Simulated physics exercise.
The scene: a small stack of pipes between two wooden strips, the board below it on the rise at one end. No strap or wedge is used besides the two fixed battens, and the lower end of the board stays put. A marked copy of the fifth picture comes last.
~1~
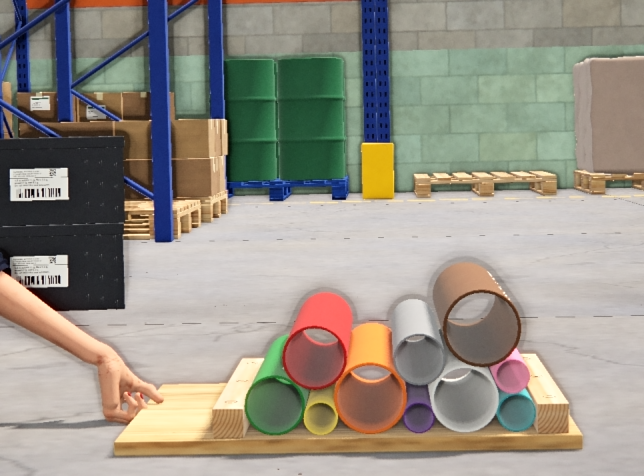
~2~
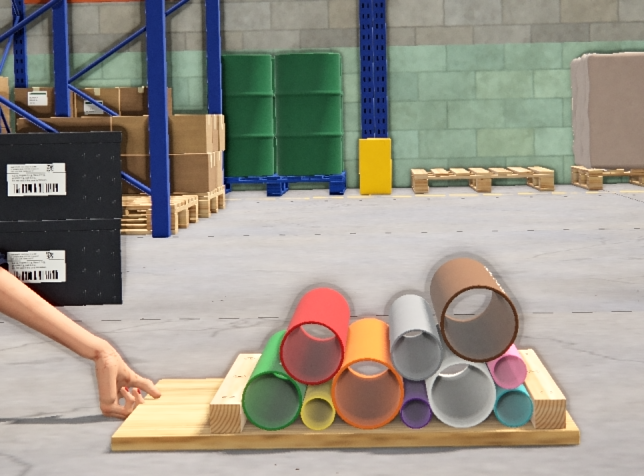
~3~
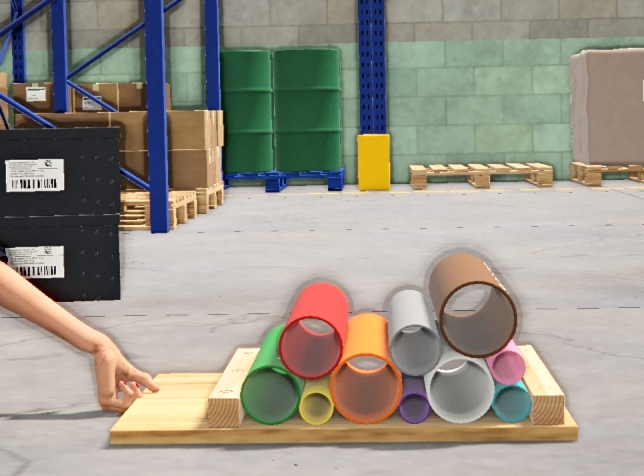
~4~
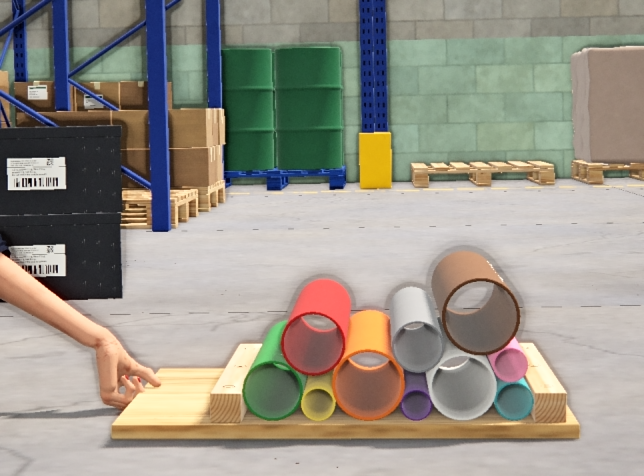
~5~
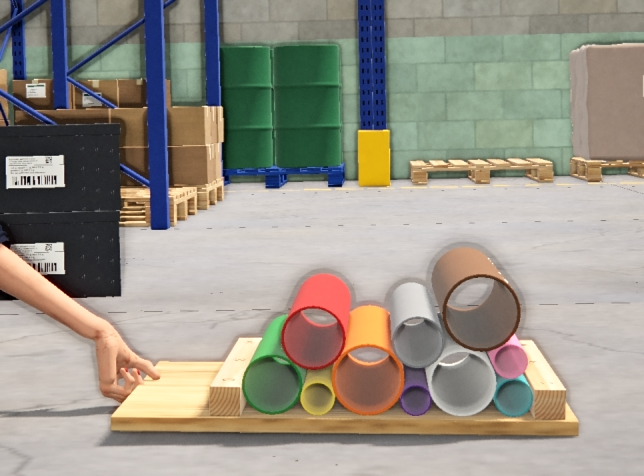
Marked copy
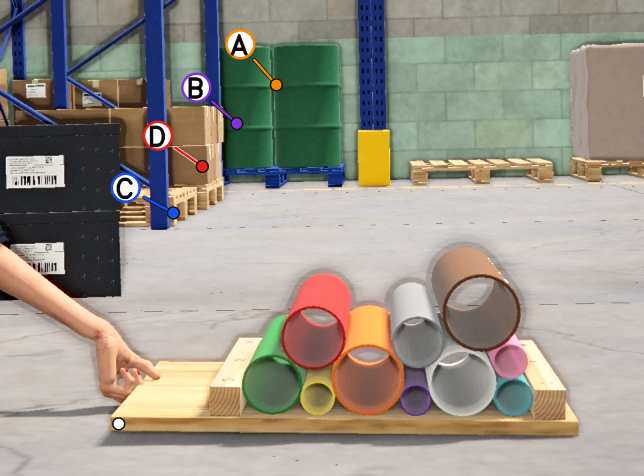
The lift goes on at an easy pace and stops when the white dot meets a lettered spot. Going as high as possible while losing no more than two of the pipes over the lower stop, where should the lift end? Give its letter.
B is the limit.
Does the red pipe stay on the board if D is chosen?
Yes.
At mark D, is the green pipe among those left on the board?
Yes.
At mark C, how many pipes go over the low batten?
It comes to two.
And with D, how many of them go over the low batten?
At D the number is two.
On the marked copy, A at (277, 85); B at (237, 123); C at (173, 213); D at (203, 167); the white dot at (119, 424).
Following B. Soon after the start, board at 22°.
Later, board at 42°.
In the end, board at 43°, two over the low batten (pink, brown).
As for the rest, A seven over the low batten; C two over the low batten (pink, brown); D two over the low batten (pink, brown).
